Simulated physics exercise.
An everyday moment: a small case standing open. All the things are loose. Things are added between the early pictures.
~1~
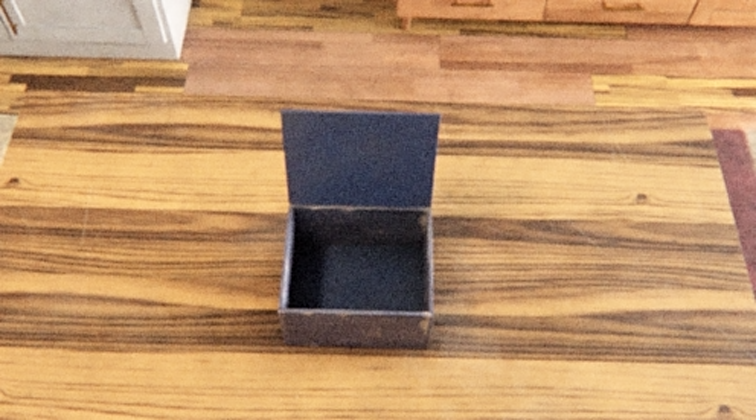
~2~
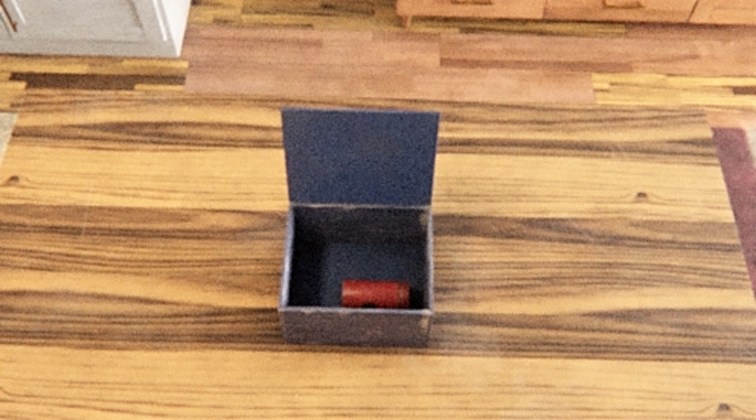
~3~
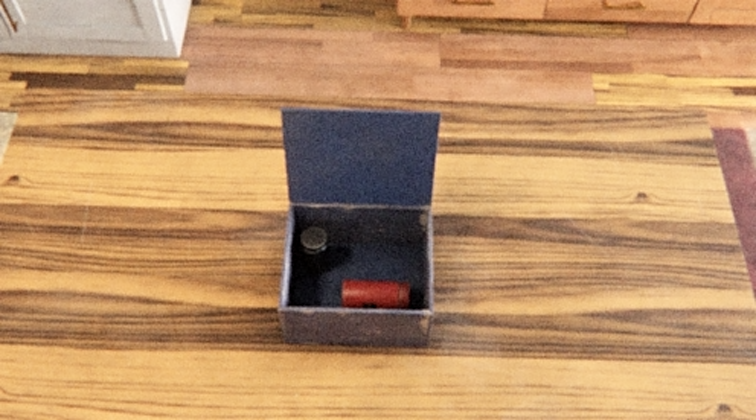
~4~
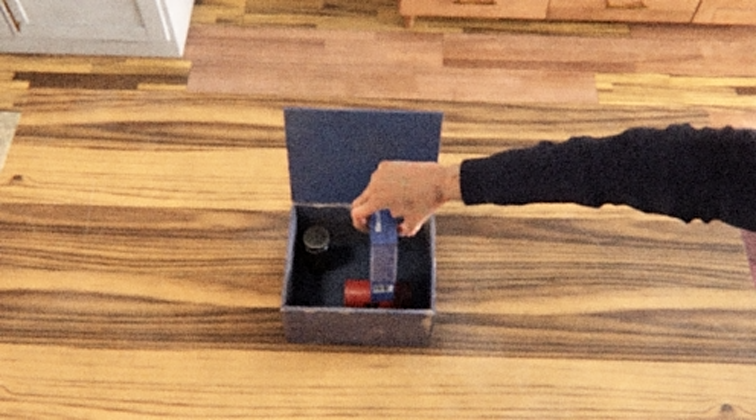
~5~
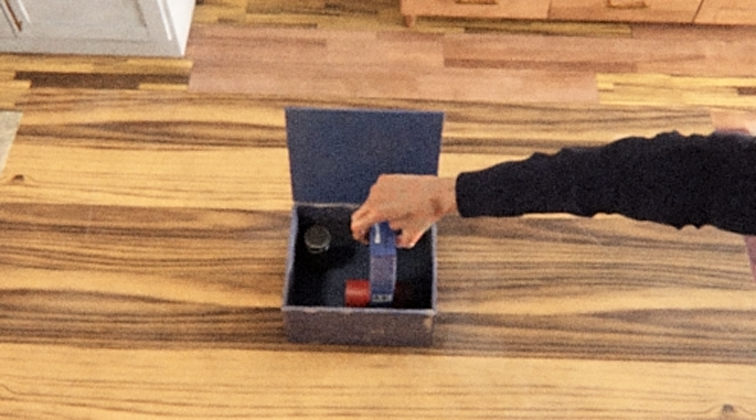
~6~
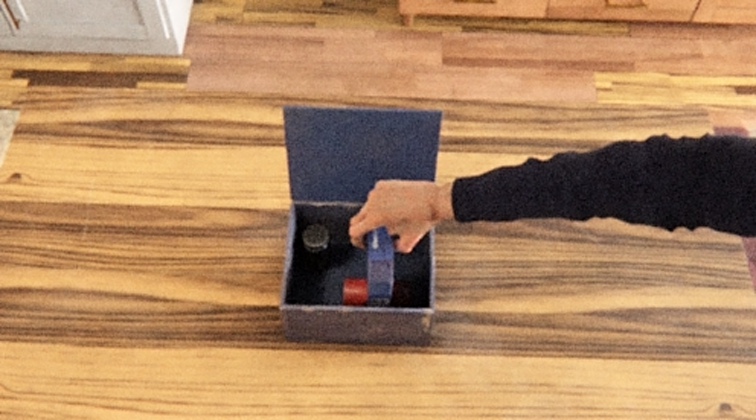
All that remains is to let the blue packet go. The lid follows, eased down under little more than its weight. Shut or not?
Here the lid stays ajar.
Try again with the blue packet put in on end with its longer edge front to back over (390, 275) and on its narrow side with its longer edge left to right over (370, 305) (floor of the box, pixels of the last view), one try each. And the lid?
In the first case it is held up; in the second case it sits on the rim.
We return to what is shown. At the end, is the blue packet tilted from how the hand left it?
The blue packet ends up tilted.
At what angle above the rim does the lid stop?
About 25°.
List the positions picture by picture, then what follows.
The last thing is not in view yet, in the first frame.
The last thing is not in view yet; red shaker (376, 295), in the second frame.
The last thing is not in view yet; red shaker (376, 296), in the third frame.
Coming down; blue packet (382, 251); red shaker (378, 295), in the fourth frame.
Coming down; blue packet (381, 262); red shaker (379, 295), in the fifth frame.
In place under the hand; blue packet (379, 266); red shaker (377, 294), in the sixth frame.
Then, 0.70 s past the last view, blue packet rocked 40° from its first pose near (381, 275); red shaker displaced about its own width.
Then, 1.30 s past the last view, lid 79° above the rim; blue packet rocked 41° from its first pose near (381, 274); red shaker displaced well along.
Then, 1.70 s past the last view, lid 48° above the rim; blue packet rocked 41° from its first pose near (381, 274); red shaker displaced well along.
Finally, lid 27° above the rim; down or leaning hard in the box, blue packet; moved from the start, red shaker; black shaker still in place. Final places as the last picture's camera would see them, blue packet near (381, 274).
